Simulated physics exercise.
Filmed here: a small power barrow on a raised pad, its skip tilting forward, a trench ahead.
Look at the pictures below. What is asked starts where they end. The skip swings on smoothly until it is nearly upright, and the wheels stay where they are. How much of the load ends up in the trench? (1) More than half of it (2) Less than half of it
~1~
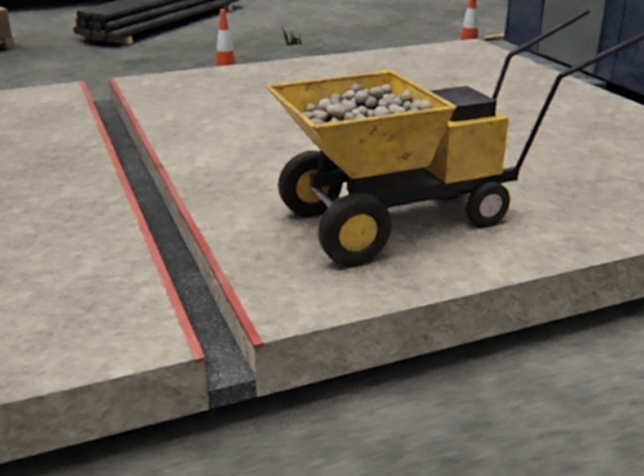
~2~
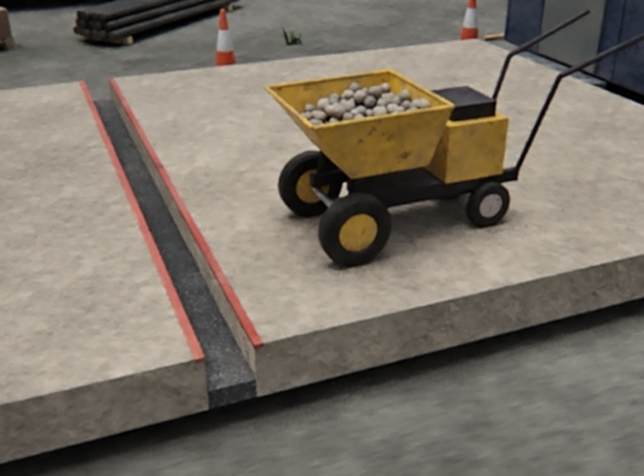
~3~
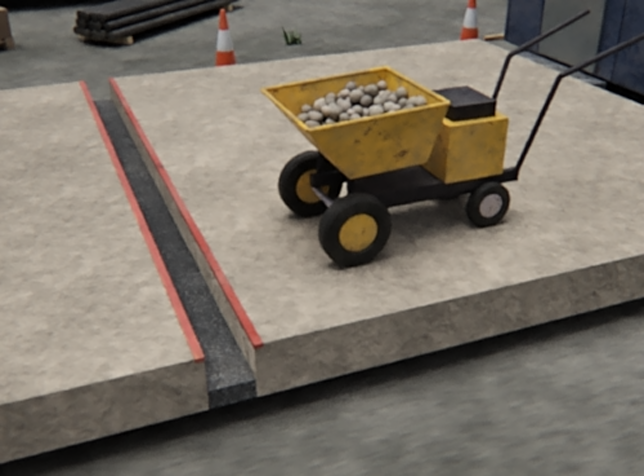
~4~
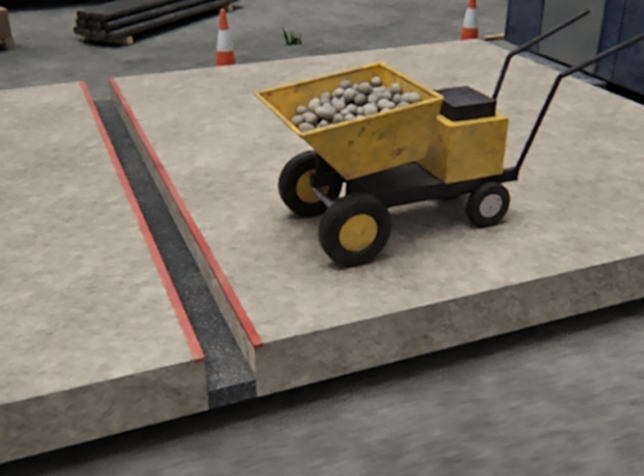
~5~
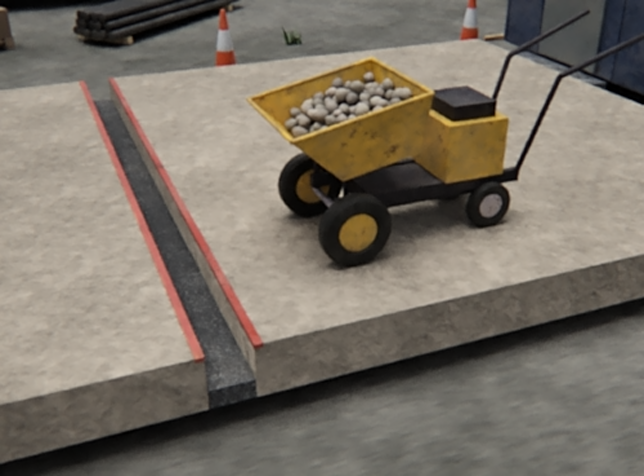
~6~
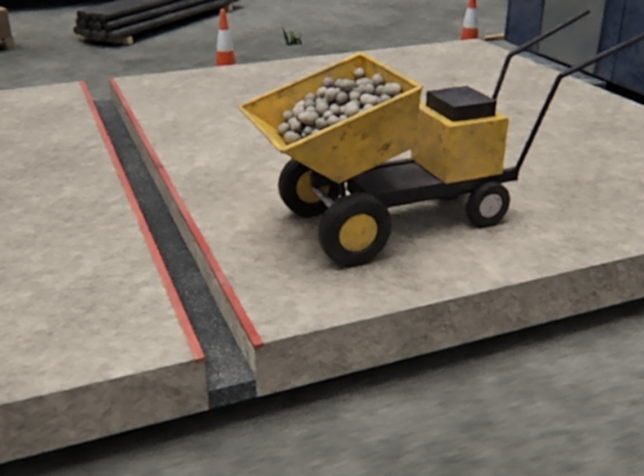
1, more than half of it.
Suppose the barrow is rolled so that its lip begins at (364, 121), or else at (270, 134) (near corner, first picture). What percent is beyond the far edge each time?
Roughly 0 per cent at the first spot and 50 per cent at the second.
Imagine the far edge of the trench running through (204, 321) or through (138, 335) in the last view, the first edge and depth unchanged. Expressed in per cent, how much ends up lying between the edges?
First try: About 50 %; second try: About 90 %.
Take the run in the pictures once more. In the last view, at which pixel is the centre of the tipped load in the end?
Centre at rest: Close to (190, 278).
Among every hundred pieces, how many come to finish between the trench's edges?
Close to 70 in every hundred pieces.
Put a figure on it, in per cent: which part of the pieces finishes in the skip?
Estimate: Some 20 %.
Shortly afterwards, skip tipped steeply; the whole lot in the skip.
Next, skip tipped right over; near two thirds in the skip; only a few short of the trench; near a quarter in or heaped over the trench; only a few falling.
Some moments later, skip tipped right over; near a quarter in the skip; a little short of the trench; near two thirds in or heaped over the trench; a little beyond it.
In the end, skip tipped right over; near a quarter in the skip; a little short of the trench; near two thirds in or heaped over the trench; a little beyond it.
